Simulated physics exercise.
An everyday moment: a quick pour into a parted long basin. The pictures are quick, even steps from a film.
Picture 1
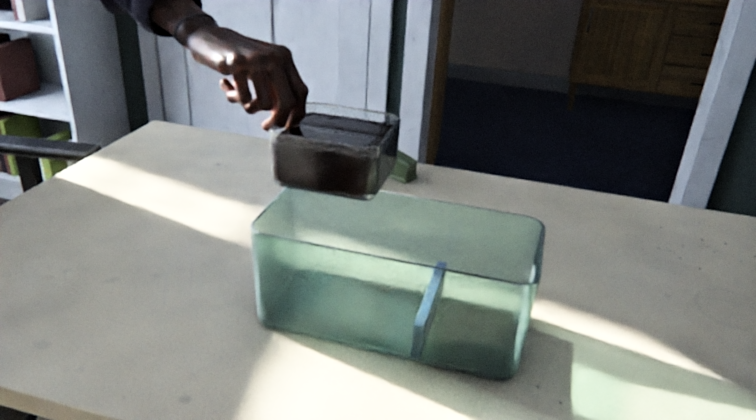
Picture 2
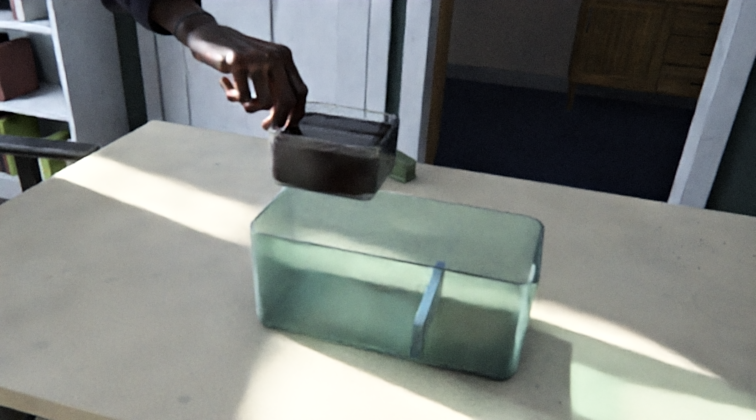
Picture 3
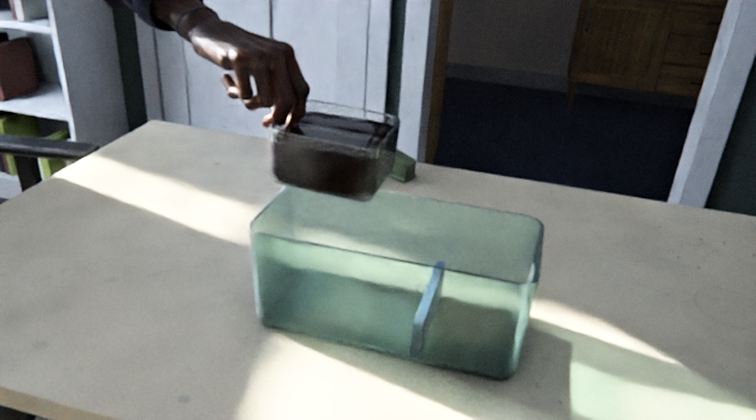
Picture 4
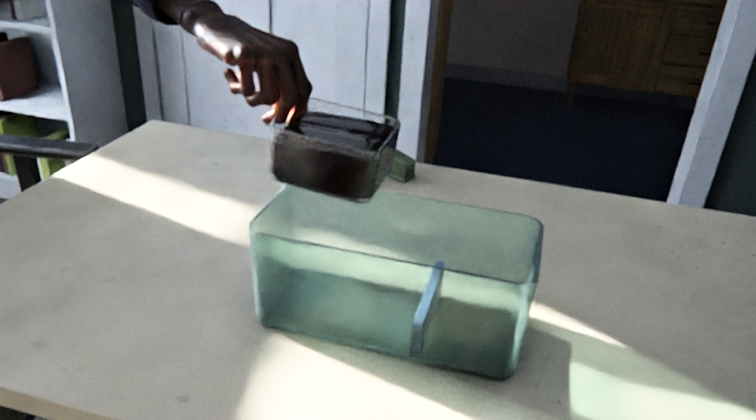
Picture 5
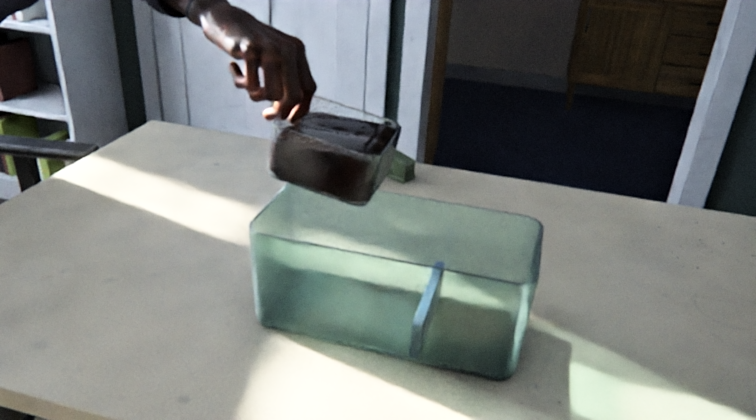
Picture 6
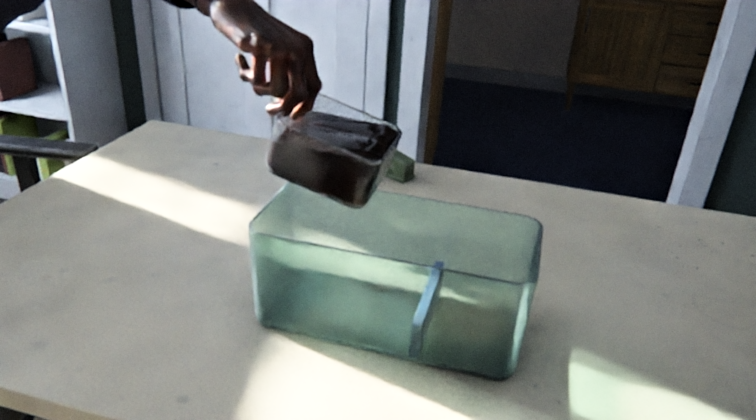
In a sunlit room with pale shelving at left and a dark doorway behind, a cream table is seen from slightly above. A hand at upper left holds a small clear container of dark coffee over a long, translucent green basin with a blue divider right of centre. The hand shifts slightly and tilts the container gradually down to the right, while the basin and camera stay still.
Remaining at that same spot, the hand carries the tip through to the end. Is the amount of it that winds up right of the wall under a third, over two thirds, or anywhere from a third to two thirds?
Most likely one third to two thirds will rest right of the wall.
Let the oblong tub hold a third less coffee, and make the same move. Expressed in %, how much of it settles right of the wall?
I'd say roughly 10 percent.
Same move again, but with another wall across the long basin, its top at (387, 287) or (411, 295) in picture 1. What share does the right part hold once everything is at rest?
85 per cent first, then 70 per cent.
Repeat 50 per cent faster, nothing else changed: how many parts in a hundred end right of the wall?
Around 35 in a hundred.
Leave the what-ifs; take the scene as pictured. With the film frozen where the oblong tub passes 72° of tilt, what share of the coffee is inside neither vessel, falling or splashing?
About 30 %.
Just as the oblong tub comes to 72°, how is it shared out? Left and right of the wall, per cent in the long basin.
I'd put the left part near 15 per cent and the right part near 15.
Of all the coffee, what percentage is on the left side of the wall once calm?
Some 50 per cent.
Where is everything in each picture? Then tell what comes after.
In the first frame, it leans 0°; its right rim is at (390, 133); the coffee meets the walls at (291, 123) and (389, 137); the long basin's rim runs from (273, 203) to (541, 252); the wall's top is at (431, 292).
In the second frame, it leans 1°; its right rim is at (389, 134); the coffee meets the walls at (290, 123) and (388, 138).
In the third frame, it leans 3°; its right rim is at (390, 135); the coffee meets the walls at (290, 122) and (389, 139).
In the fourth frame, it leans 6°; its right rim is at (390, 138); the coffee meets the walls at (290, 122) and (389, 140).
In the fifth frame, it leans 10°; its right rim is at (391, 143); the coffee meets the walls at (291, 123) and (391, 141).
In the sixth frame, it leans 15°; its right rim is at (391, 148); the coffee meets the walls at (291, 123) and (392, 142).
A moment on, the oblong tub is tipped part way and 42 per cent is still to pour, 13 is left of the wall and 17 right of it.
Next, the oblong tub is tipped on its side and 9 per cent is still to pour, 40 is left of the wall and 49 right of it.
Then the oblong tub is tipped right over and 1 per cent is still to pour, 49 is left of the wall and 49 right of it.
Later the oblong tub is tipped right over and 0 per cent is still to pour, 51 is left of the wall and 49 right of it.
Finally, 51 per cent lies left of the wall, 49 right of it and 0 outside.
